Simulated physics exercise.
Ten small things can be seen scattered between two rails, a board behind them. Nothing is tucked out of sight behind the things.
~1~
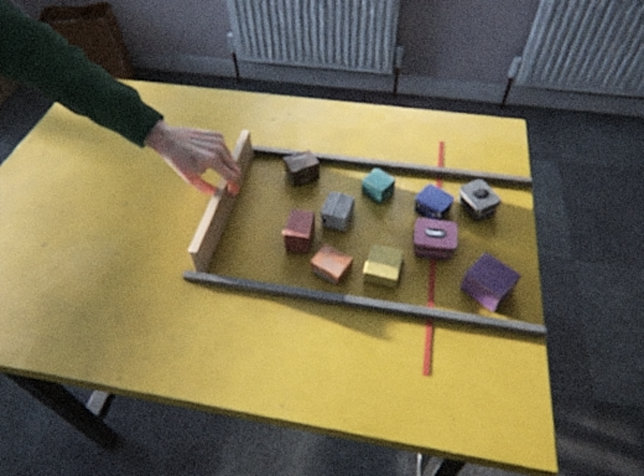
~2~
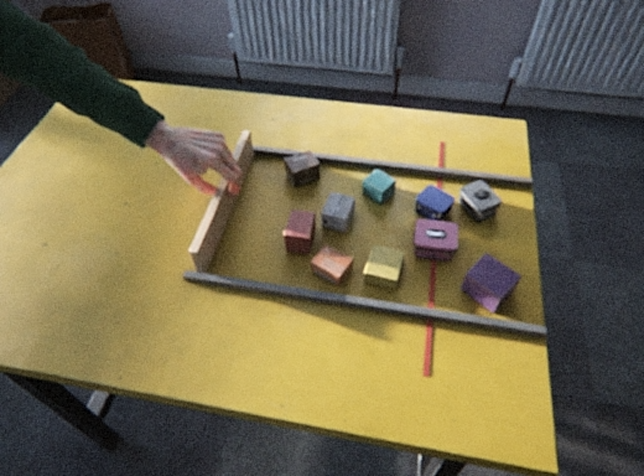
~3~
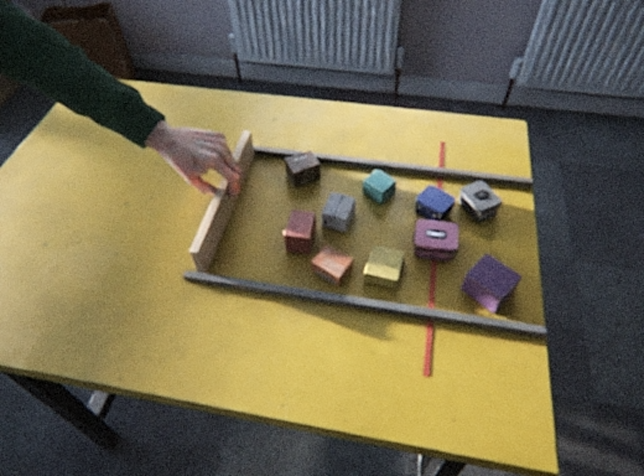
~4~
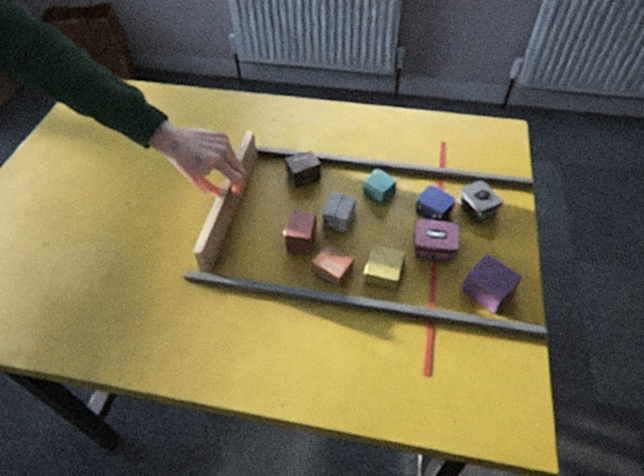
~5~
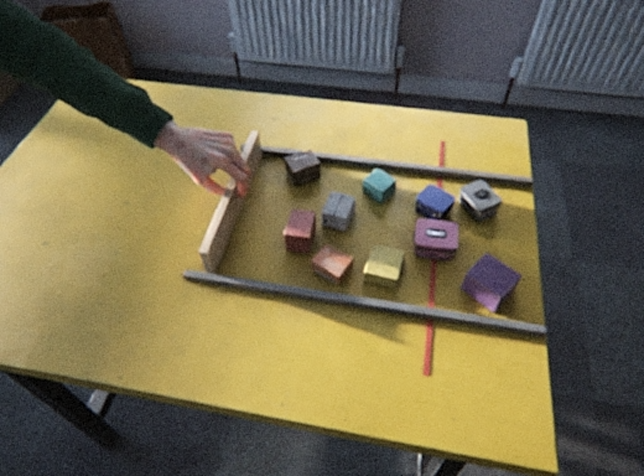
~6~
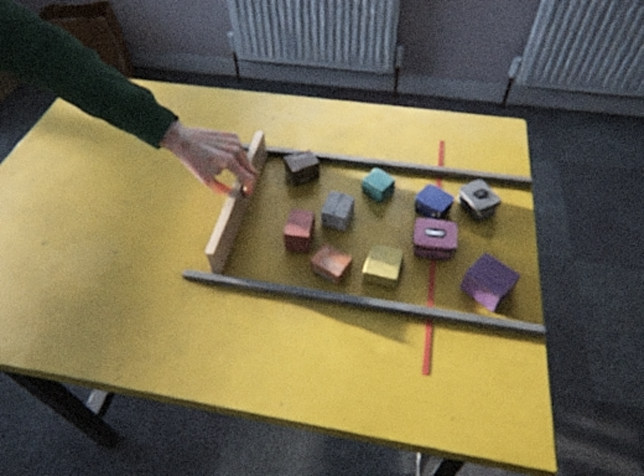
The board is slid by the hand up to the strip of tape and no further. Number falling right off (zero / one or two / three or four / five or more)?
Zero.
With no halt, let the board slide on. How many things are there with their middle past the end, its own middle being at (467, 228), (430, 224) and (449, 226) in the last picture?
That makes 1, 0, 0.
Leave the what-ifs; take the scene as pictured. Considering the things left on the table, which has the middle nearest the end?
Foremost: The purple block.
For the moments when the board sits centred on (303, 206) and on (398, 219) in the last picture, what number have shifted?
Answer - first 2, then 8.
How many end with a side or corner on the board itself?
So the total is 4.
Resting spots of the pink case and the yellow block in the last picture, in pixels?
The pink case stops around (483, 254); the yellow block around (477, 285).
A little later, none off yet; purple block at rest near (489, 282); grey case at rest near (478, 201); pink case at rest near (434, 239).
Next, none off yet; purple block moving near (493, 282); grey case at rest near (479, 200); pink case shifted a little near (456, 244).
When it is over, the number that fall off is zero.
